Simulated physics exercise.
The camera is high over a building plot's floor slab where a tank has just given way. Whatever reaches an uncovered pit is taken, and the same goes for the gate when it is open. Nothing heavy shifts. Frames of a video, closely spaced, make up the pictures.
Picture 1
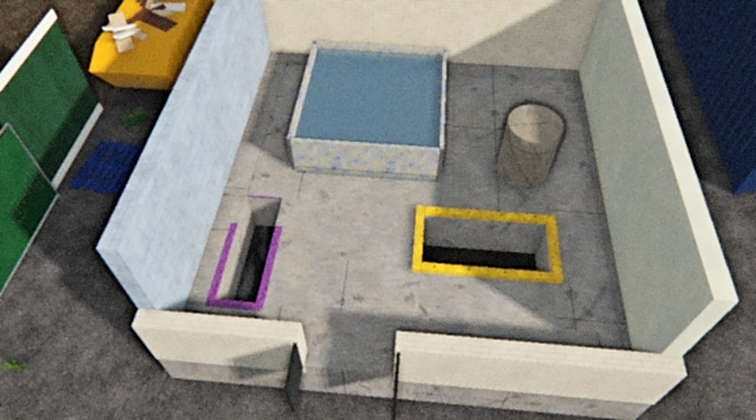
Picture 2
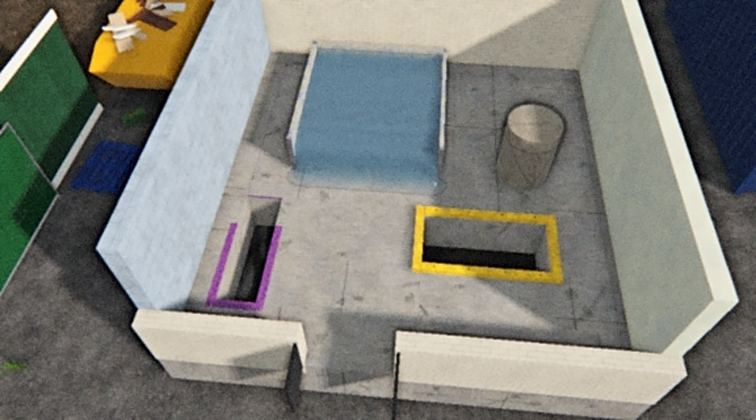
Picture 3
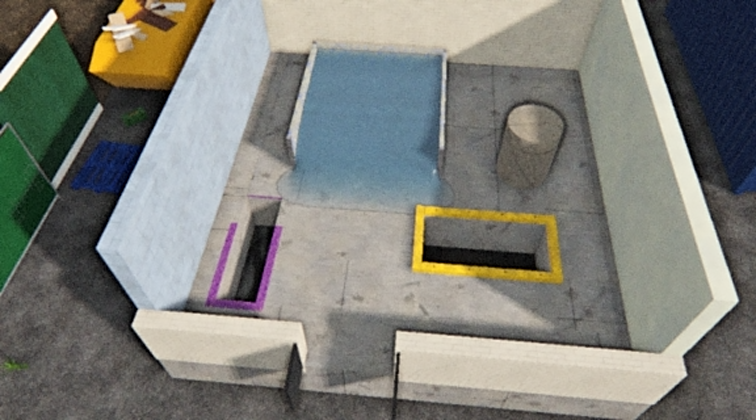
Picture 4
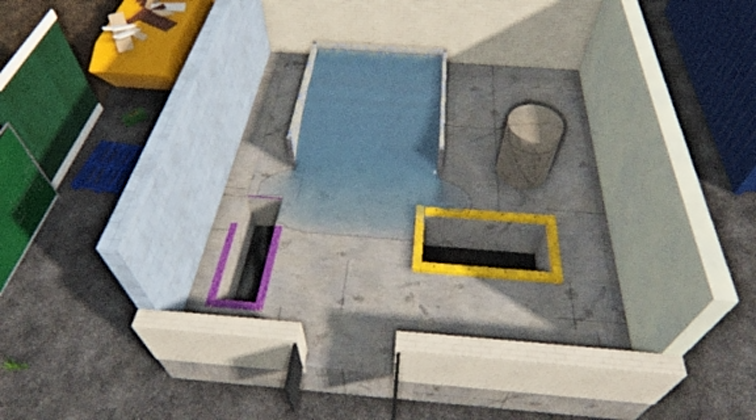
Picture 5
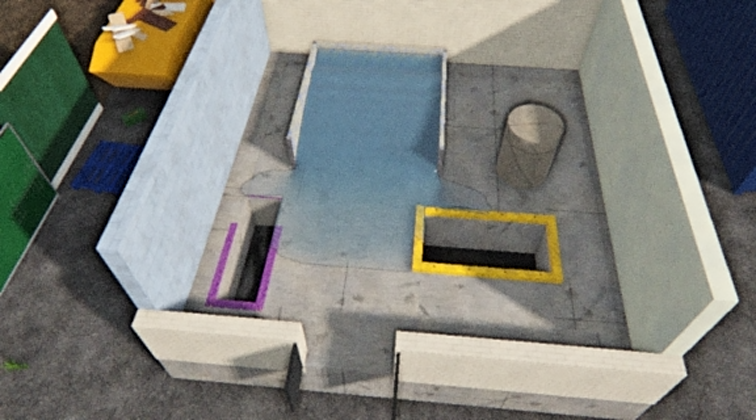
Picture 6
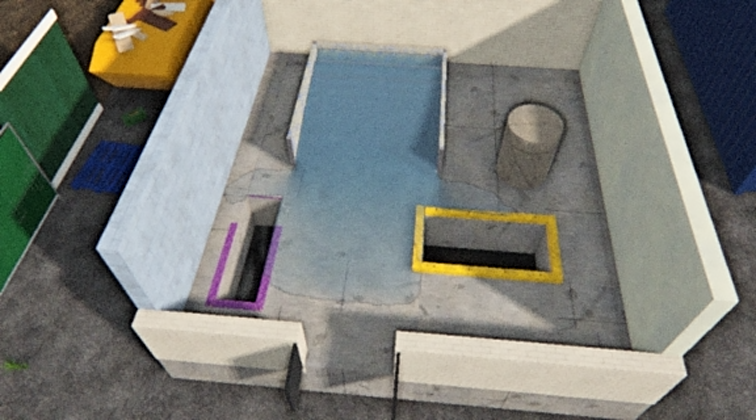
At first, a tank full of blue water stands whole on a walled concrete floor, near a round column and purple-edged and yellow-edged openings. Then its front is gone and water pours out toward the viewer, spreading across the slab until it passes between the two openings.
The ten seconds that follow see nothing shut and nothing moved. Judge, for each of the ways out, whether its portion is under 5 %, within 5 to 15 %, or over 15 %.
As I see it, the gate ends up with a share topping fifteen per cent. The yellow pit ends up with a share within five to fifteen per cent. The purple pit ends up with a share topping fifteen per cent.
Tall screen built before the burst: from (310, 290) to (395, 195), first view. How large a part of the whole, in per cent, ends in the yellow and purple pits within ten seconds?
Yellow 12 %, purple 55 %.
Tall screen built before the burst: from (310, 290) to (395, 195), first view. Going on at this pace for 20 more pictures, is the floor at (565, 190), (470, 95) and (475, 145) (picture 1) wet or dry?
In that order, I'd expect them to be reached by the flood, kept clear of the flood and kept clear of the flood.
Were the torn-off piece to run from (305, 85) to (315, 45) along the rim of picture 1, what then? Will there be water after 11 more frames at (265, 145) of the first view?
There: Awash.
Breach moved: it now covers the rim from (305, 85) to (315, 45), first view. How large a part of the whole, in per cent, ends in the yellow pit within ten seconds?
Yellow: 0 %.
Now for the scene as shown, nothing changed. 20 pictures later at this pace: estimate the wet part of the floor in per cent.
Close to 55 percent, by my reckoning.
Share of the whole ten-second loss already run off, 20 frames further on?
Share gone: About 55 %.
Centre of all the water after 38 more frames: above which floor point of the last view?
About (398, 214).
A moment on, water covers 30 % of the floor; the gate 2 %, the yellow pit 3 %, the purple pit 3 %.
Next, water covers 40 % of the floor; the gate 9 %, the yellow pit 5 %, the purple pit 7 %.
Then, water covers 55 % of the floor; the gate 21 %, the yellow pit 7 %, the purple pit 14 %.
Later, water covers 65 % of the floor; the gate 31 %, the yellow pit 8 %, the purple pit 23 %.
In the end, water covers 90 % of the floor; the gate 36 %, the yellow pit 8 %, the purple pit 29 %.
